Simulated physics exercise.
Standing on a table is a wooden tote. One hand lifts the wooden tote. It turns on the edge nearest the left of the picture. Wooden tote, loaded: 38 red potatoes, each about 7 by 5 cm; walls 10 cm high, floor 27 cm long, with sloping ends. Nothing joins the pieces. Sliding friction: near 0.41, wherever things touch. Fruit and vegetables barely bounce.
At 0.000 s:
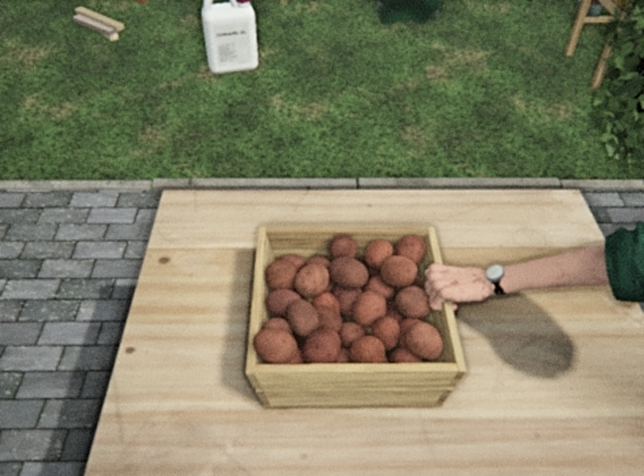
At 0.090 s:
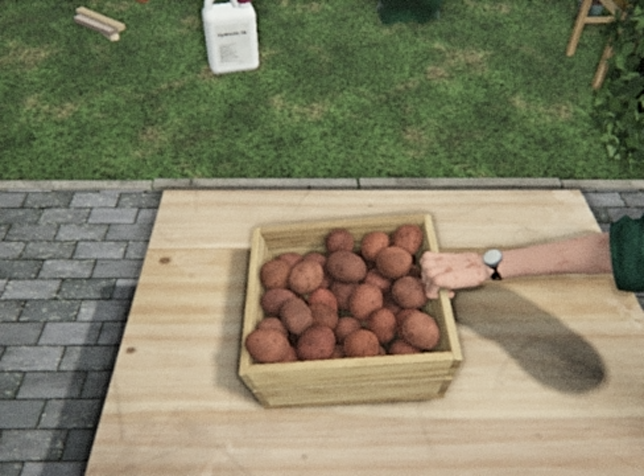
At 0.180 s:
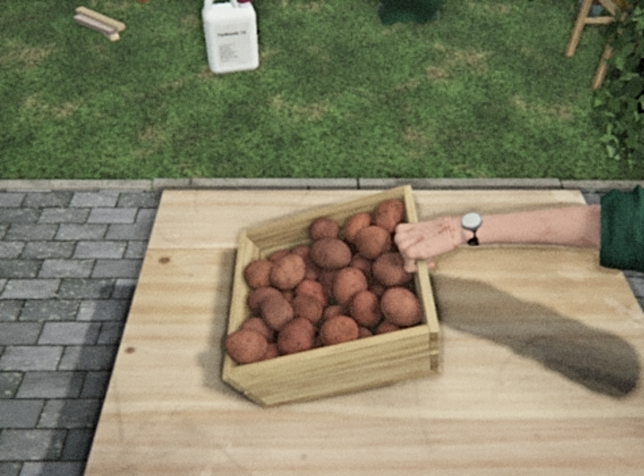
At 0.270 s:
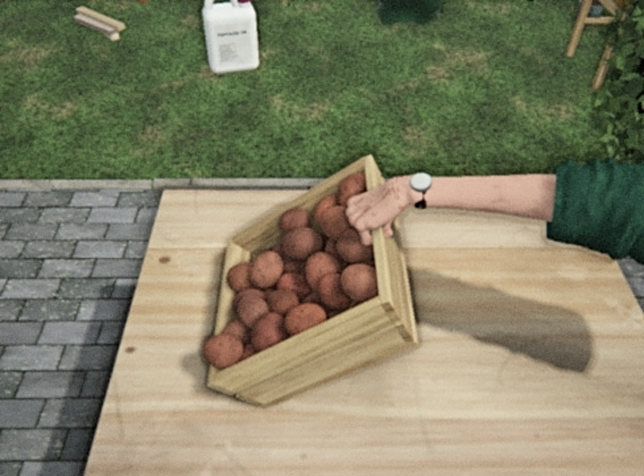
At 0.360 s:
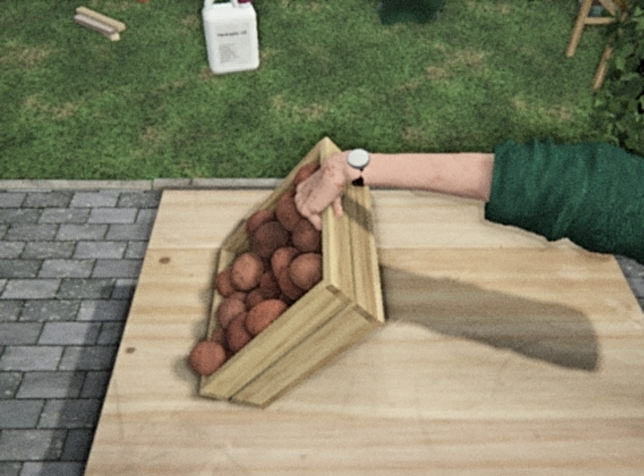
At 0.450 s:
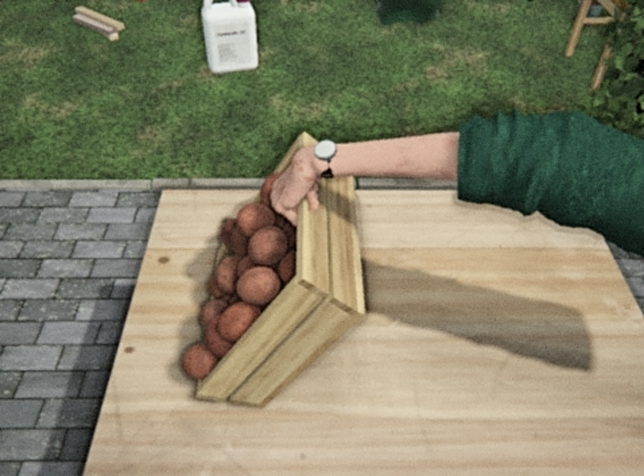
On a wooden table beside a lawn, a hand in a green sleeve grips the right side of a wooden box of red potatoes and raises it, tilting the box steeply to the left while the potatoes stay inside.
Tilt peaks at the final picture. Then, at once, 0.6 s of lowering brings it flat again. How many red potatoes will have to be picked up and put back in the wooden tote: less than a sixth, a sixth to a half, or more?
It keeps half to five sixths.
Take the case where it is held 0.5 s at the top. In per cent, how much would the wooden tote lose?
Wooden tote 30%.
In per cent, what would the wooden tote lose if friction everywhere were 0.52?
Wooden tote 30 per cent.
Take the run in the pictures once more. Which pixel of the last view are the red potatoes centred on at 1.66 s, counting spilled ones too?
Middle: About (291, 320) px.
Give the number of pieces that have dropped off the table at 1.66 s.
Roughly 8.
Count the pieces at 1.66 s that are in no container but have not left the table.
Count: Around 5.
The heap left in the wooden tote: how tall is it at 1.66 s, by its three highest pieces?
It reaches close to 12 cm.
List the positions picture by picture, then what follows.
In the first frame (each is followed by its nearest rim corner in this view), wooden tote, (255, 369); 0° from level; none out.
In the second frame, wooden tote, (248, 369); 6° from level.
In the third frame, wooden tote, (229, 372); 21° from level.
In the fourth frame, wooden tote, (212, 379); 38° from level.
In the fifth frame, wooden tote, (202, 387); 53° from level.
In the sixth frame, wooden tote, (198, 390); 59° from level; none out.
After 0.64 s, tilt 45°; wooden tote 33 in, 5 out.
After 0.88 s, tilt 12°; wooden tote 26 in, 12 out.
After 1.22 s, tilt 0°; wooden tote 26 in, 12 out.
Final count (at 1.66 s), wooden tote 26 in, 12 out. Asked share, 12 of 38, 32 per cent.
